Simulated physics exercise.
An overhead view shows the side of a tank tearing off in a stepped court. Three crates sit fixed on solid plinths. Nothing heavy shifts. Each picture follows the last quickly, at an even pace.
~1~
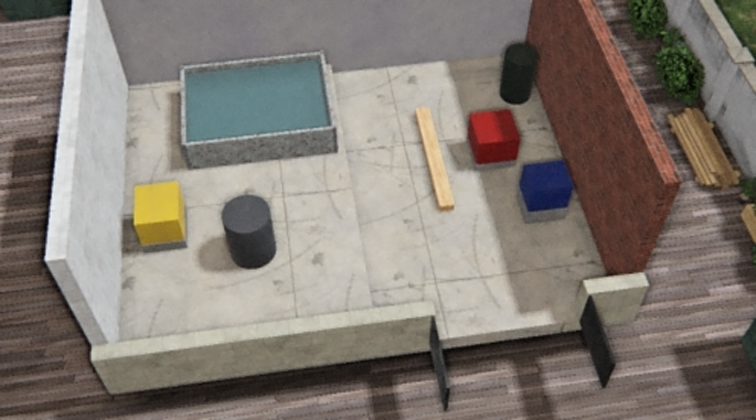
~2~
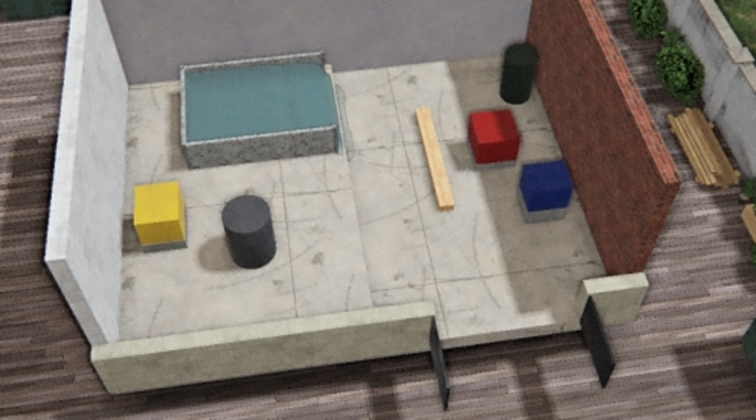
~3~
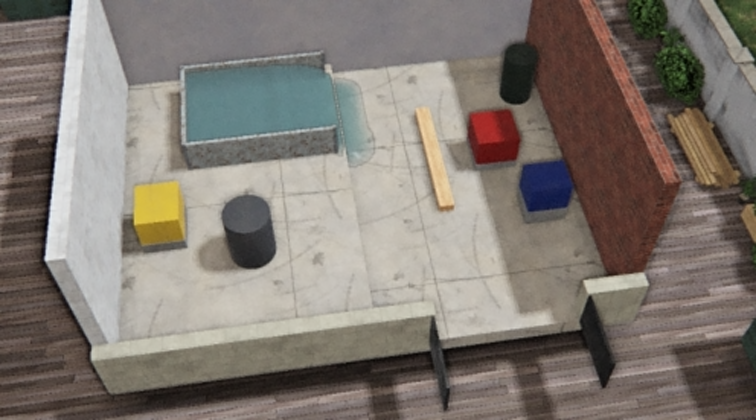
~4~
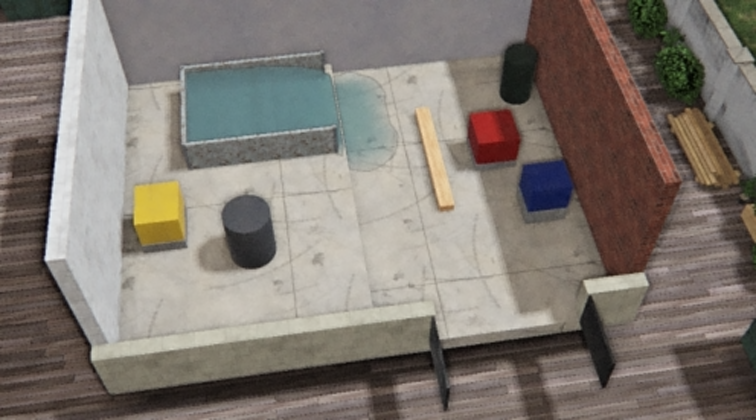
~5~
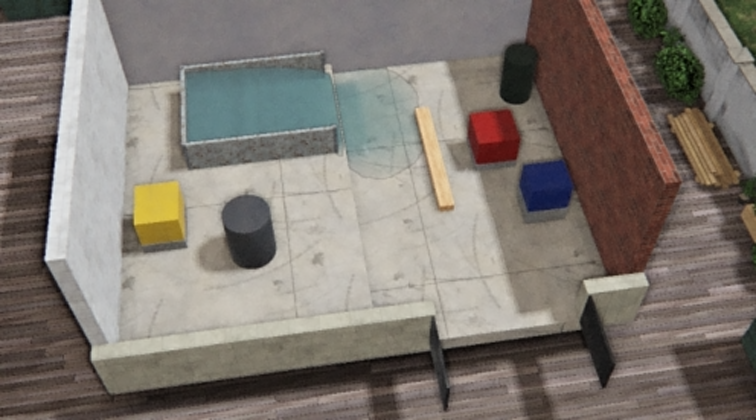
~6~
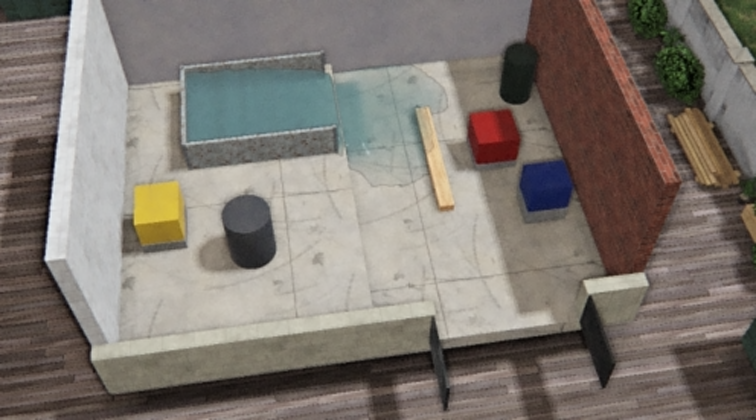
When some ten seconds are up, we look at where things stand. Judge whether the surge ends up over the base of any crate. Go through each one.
Outcome: The blue crate is going to stay free of water; the red crate is going to get water on it; the yellow crate is going to stay free of water.
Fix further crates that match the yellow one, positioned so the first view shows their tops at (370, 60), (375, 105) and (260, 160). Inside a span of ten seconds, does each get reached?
In the listed order, the first crate gets reached, the second gets reached, while the third remains untouched.
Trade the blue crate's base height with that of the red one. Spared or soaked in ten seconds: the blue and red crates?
Briefly, the blue crate is inundated and the red crate is left untouched.
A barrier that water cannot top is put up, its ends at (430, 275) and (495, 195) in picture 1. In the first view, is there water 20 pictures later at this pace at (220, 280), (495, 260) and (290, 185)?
One after the other: Free of water, clear, no water.
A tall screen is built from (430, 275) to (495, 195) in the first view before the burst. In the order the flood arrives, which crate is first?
I'd pick the red one.
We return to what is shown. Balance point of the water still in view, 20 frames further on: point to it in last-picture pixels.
Centre of mass: Roughly (409, 132).
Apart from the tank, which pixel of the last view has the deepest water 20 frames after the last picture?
My estimate is about (516, 75).
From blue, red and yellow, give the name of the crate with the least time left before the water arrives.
That's the red one.
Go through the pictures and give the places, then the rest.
Still water in the open tank at (257, 100), in the first frame.
Water pours out at (328, 107) and has run to a hidden place, in the second frame.
The front is at (357, 163), out from the gap at (328, 108), in the third frame.
The front is at (386, 157), out from the gap at (328, 108), in the fourth frame.
Water pours out at (328, 109) and has run to (421, 145), in the fifth frame.
The front is at (438, 88), out from the gap at (328, 109), in the sixth frame.
A moment on, water covers 25 % of the floor; the blue crate not reached, the red crate water round its plinth, the yellow crate not reached.
Next, water covers 35 % of the floor; the blue crate water round its plinth, the red crate water round its plinth, the yellow crate not reached.
Then, water covers 50 % of the floor; the blue crate water round its plinth, the red crate water round its plinth, the yellow crate not reached.
Later, water covers 55 % of the floor; the blue crate water round its plinth, the red crate water round its plinth, the yellow crate not reached.
In the end, water covers 55 % of the floor; the blue crate stayed above the water, the red crate was topped, the yellow crate stayed above the water.
